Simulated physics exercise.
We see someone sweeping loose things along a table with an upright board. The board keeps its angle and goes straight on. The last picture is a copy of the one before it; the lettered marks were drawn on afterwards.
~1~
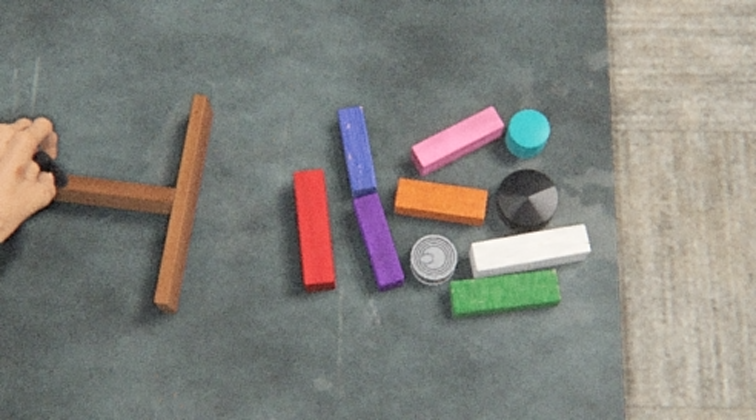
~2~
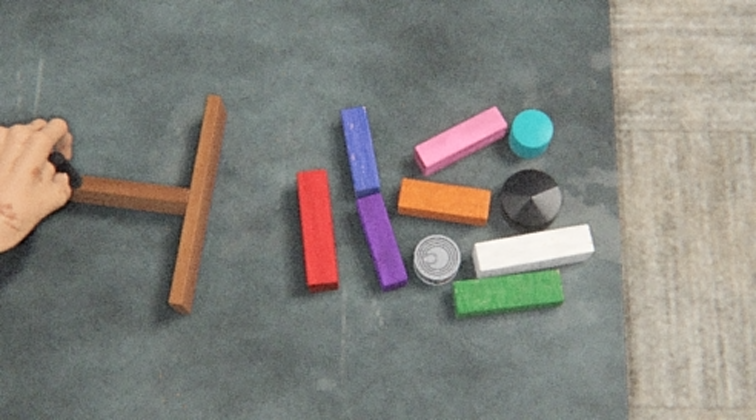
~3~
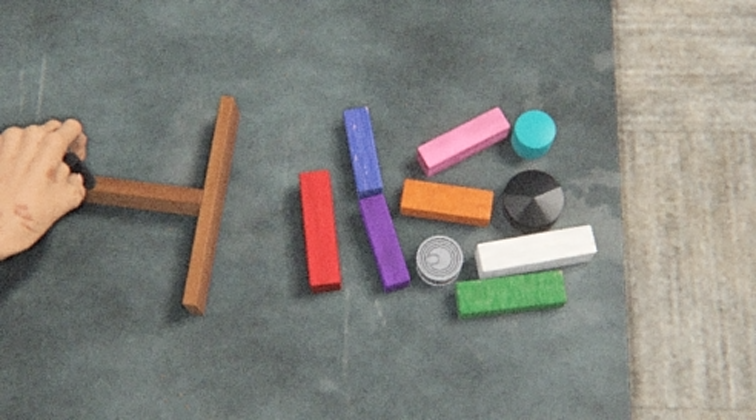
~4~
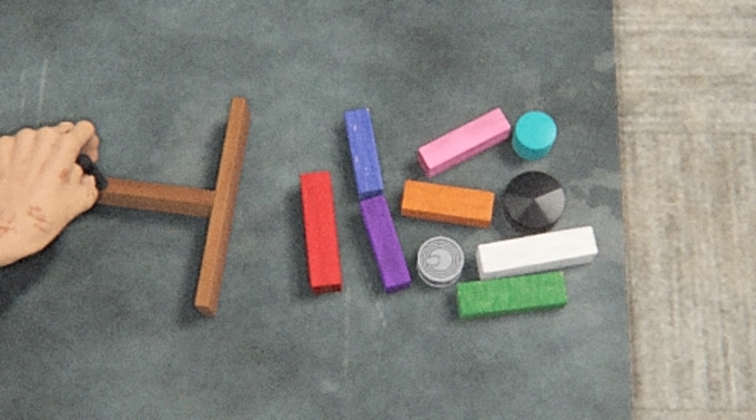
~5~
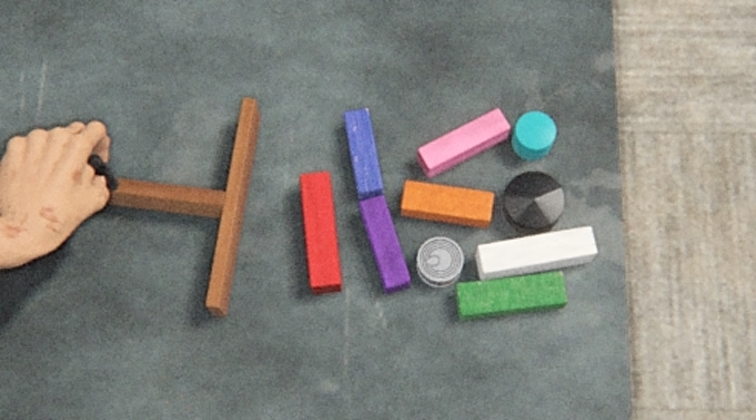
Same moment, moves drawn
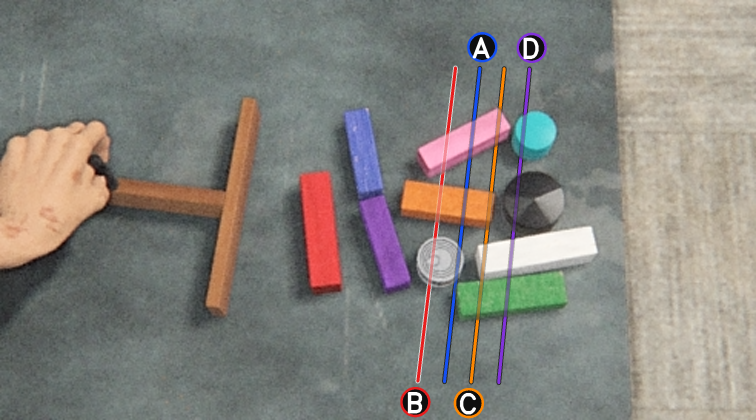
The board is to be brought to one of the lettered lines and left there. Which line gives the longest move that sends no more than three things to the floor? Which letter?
It can go as far as D.
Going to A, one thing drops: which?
The black tin.
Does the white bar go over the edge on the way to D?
Yes.
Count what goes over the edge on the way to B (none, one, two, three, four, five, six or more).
By then, none.
On the marked copy, A at (463, 218); B at (438, 218); C at (488, 219); D at (515, 219).
Following D. Soon after the start, board (333, 201); blue bar (379, 155); purple stick (390, 245).
Later, board (436, 203); black tin (618, 205); white bar (594, 254).
In the end, board (513, 204); white bar over the edge; black tin over the edge; two fallen.
As for the rest, A is within the limit but short; B is within the limit but short; C is within the limit but short.
